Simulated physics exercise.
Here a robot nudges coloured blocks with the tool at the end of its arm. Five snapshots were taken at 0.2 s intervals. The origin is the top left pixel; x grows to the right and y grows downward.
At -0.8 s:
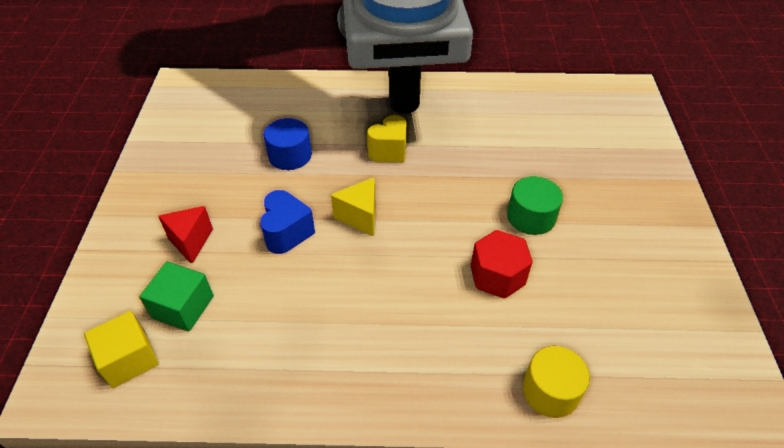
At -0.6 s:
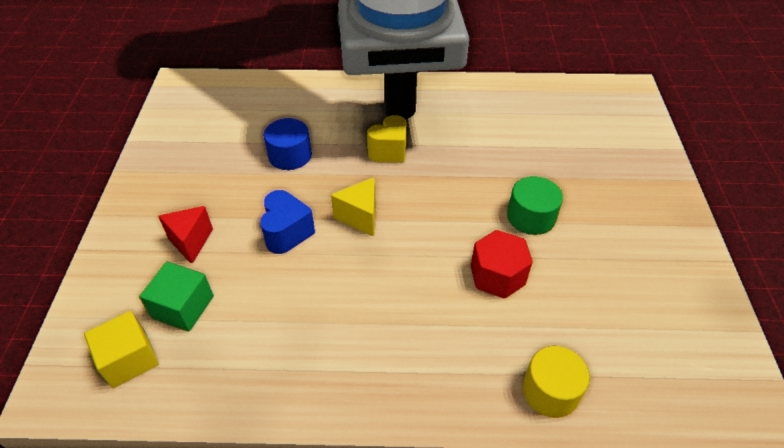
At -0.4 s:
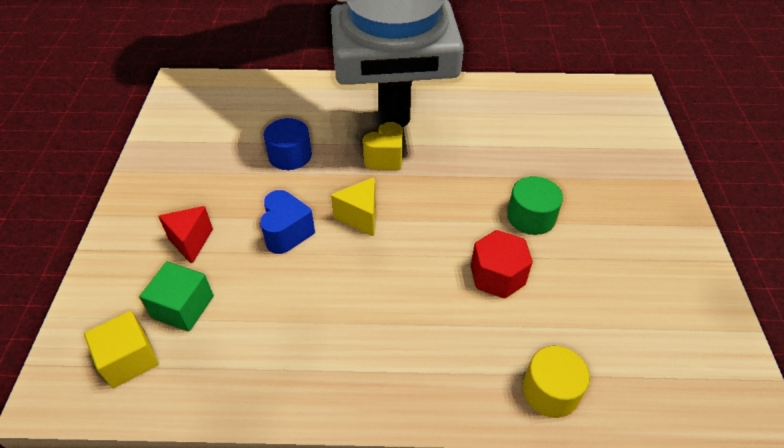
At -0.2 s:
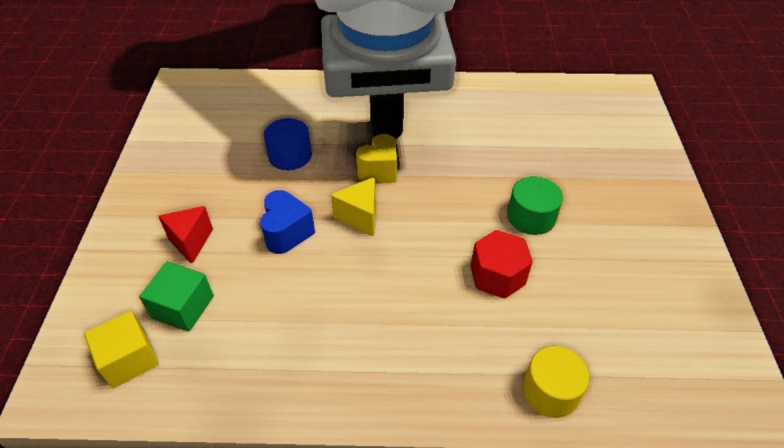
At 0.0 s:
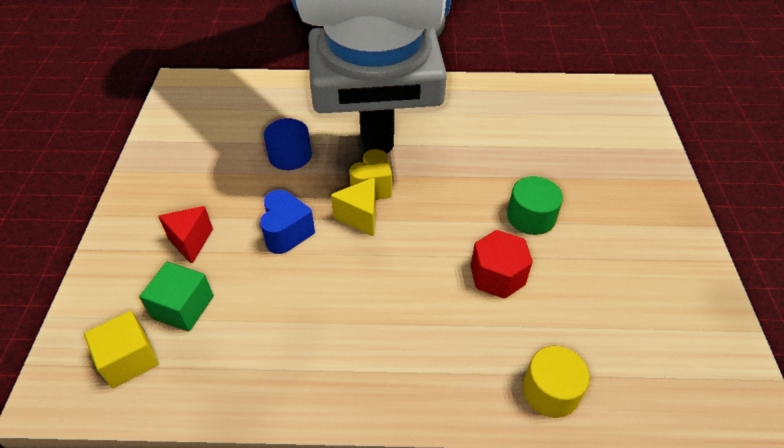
In this clip, a robot arm lowers its black tool behind a yellow heart-shaped block on a wooden board and pushes it a short way down and slightly left, up close to the yellow triangular block, while the other blocks stay still.
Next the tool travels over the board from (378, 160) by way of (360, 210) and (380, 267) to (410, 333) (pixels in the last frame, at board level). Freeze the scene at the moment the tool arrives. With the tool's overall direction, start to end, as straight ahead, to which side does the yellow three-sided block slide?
It's set to shift right.
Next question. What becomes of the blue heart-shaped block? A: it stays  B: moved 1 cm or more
Answer: A.
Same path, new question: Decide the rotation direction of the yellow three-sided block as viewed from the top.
Clockwise, looking down.
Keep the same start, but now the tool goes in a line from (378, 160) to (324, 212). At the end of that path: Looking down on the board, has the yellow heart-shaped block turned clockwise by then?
No, that is not how it ends up.
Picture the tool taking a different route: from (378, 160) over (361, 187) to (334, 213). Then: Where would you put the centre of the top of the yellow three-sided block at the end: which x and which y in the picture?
Located at (356, 235).
What follows on the original path. One third of the way, tool (359, 196); yellow three-sided block (352, 244), turned 85° clockwise; yellow heart-shaped block (375, 217), turned 55° anticlockwise.
Two thirds of the way, tool (380, 254); yellow three-sided block (347, 259), turned 85° clockwise; yellow heart-shaped block (416, 267), turned 100° anticlockwise.
At the end, tool (411, 320); blue heart-shaped block unmoved; yellow three-sided block (346, 262), turned 95° clockwise; yellow heart-shaped block (451, 297), turned 195° anticlockwise.
